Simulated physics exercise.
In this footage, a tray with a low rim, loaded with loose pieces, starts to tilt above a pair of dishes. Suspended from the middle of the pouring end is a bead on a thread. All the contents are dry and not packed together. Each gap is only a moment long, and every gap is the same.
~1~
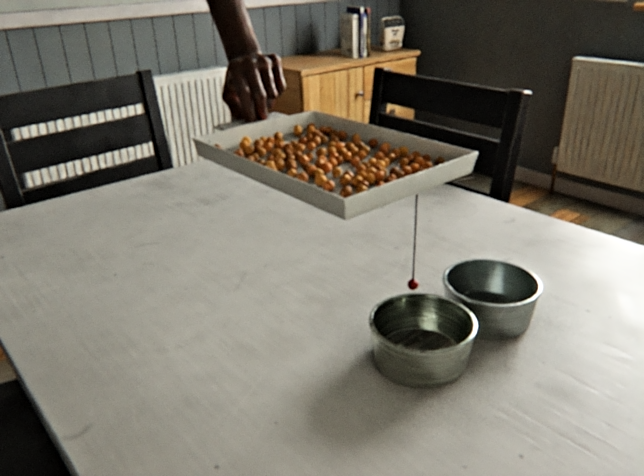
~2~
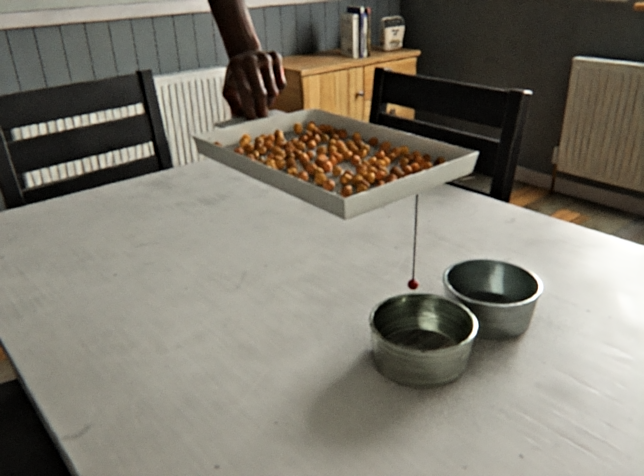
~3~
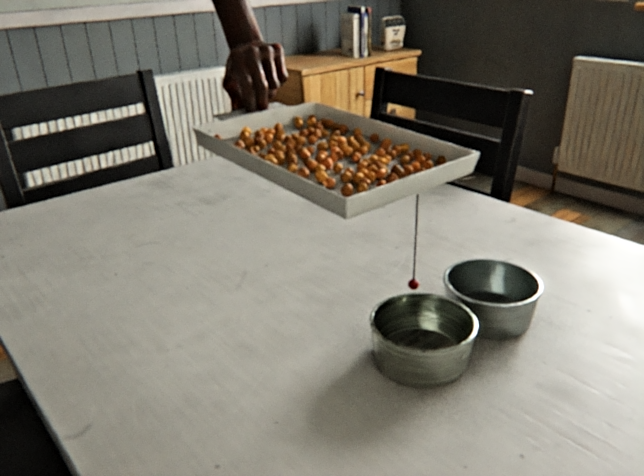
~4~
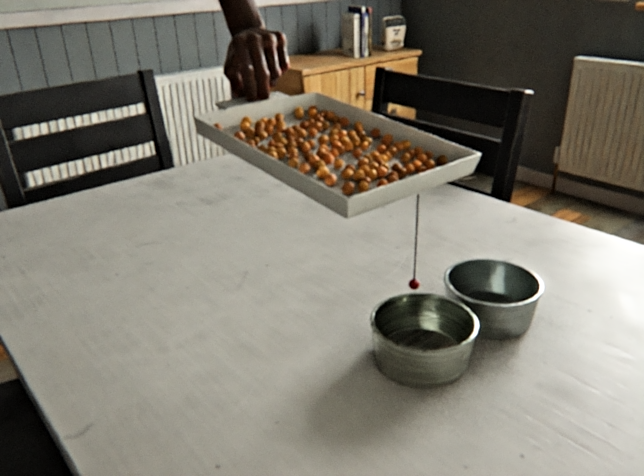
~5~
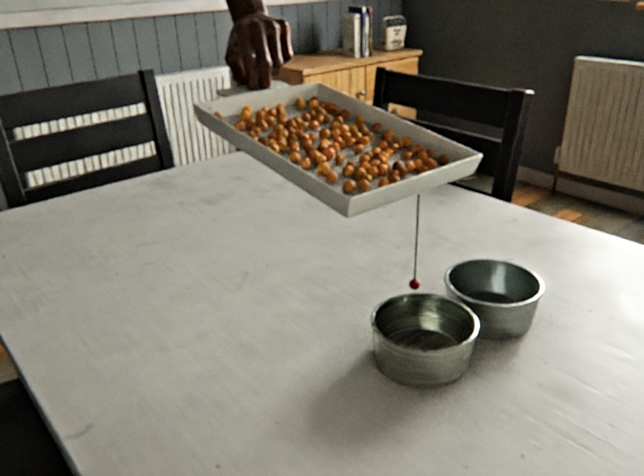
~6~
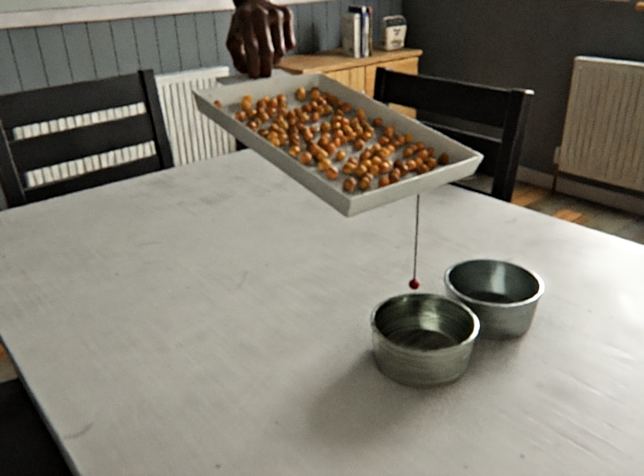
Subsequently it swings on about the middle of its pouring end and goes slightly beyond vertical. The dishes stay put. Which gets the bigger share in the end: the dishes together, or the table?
The dishes get the bigger share.
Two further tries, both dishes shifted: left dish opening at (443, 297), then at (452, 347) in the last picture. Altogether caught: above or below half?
For the two places in order: A minority share, a majority share.
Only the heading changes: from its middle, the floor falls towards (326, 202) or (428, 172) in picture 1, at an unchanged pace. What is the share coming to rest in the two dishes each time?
Respectively close to 20 and 80 in a hundred.
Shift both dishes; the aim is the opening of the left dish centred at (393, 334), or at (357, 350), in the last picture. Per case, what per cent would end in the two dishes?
About 60 per cent, then about 40 per cent.
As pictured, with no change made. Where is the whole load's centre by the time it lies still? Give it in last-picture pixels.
The centre comes to rest near (460, 347).
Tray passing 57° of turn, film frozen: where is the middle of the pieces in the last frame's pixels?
Load centre: Approx. (414, 148).
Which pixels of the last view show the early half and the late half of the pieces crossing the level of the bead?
I'd say close to (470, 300) at first and close to (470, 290) later on.
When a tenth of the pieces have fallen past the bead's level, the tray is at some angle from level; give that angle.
About 105 degrees.
Soon after the last picture, tray tipped steeply; nearly all on the tray; a stray few in the left dish.
A little later, tray tipped right over; nearly all on the tray; a stray few in the left dish; a stray few outside both; a stray few in the air.
Later still, tray tipped past a quarter turn; about a third in the left dish; about a third in the right dish; about a third outside both.
At rest, tray tipped past a quarter turn; about a third in the left dish; about a third in the right dish; about a third outside both.
